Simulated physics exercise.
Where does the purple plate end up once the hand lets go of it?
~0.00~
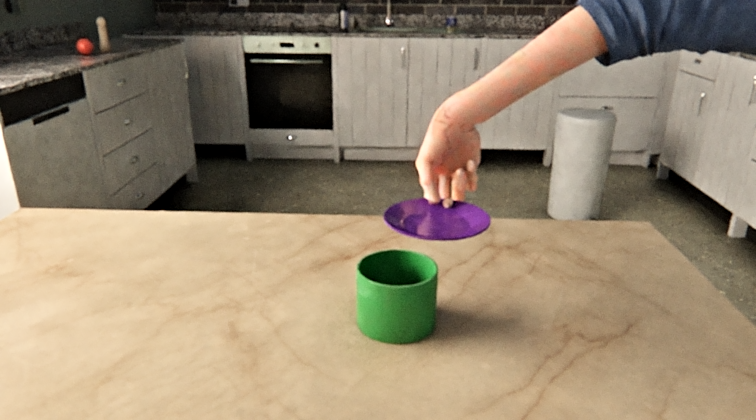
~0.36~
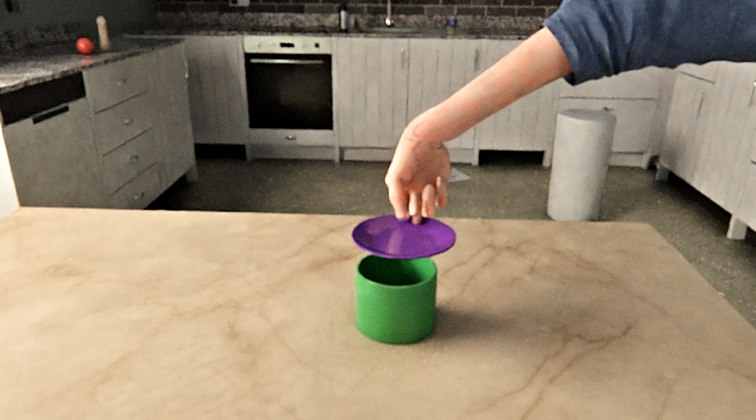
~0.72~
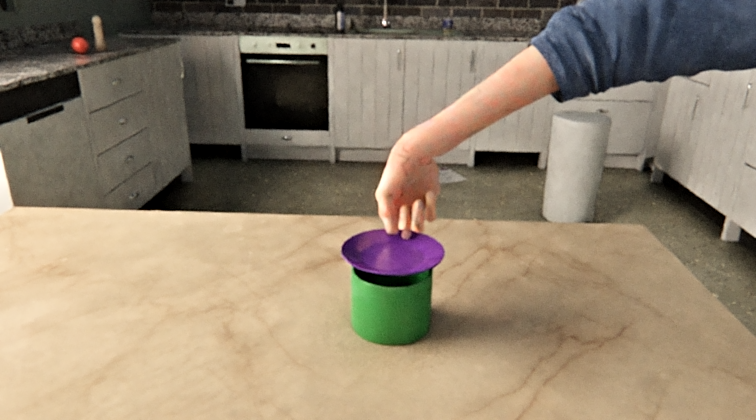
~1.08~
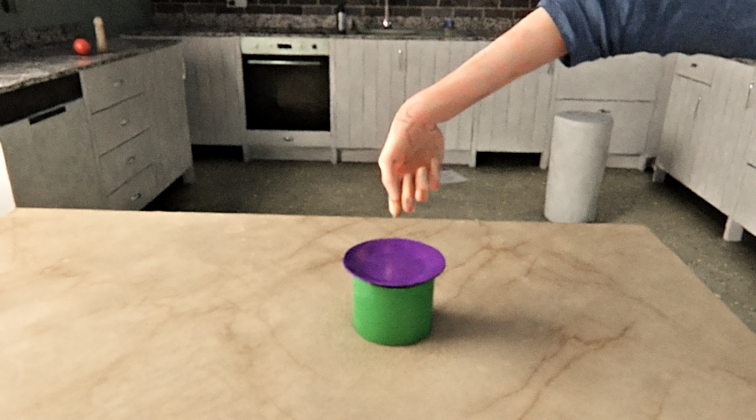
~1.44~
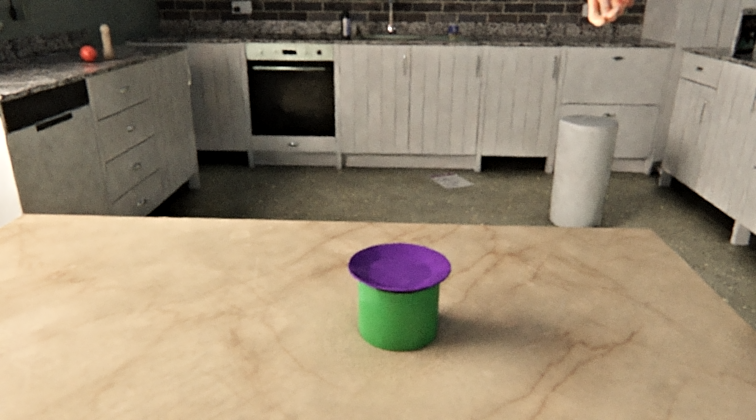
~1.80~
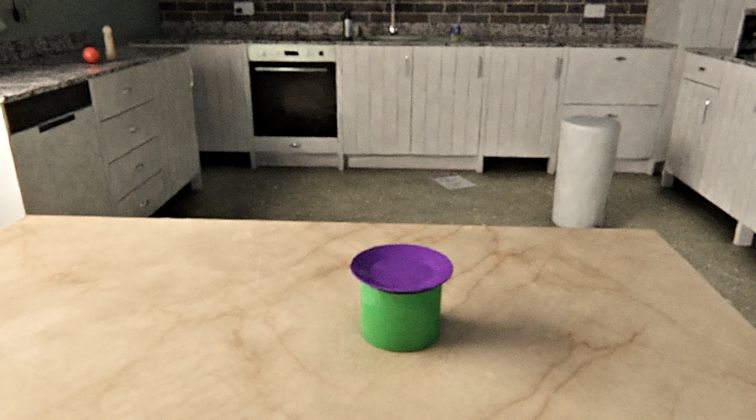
The purple plate rests on top of the green container and covers its opening like a lid.
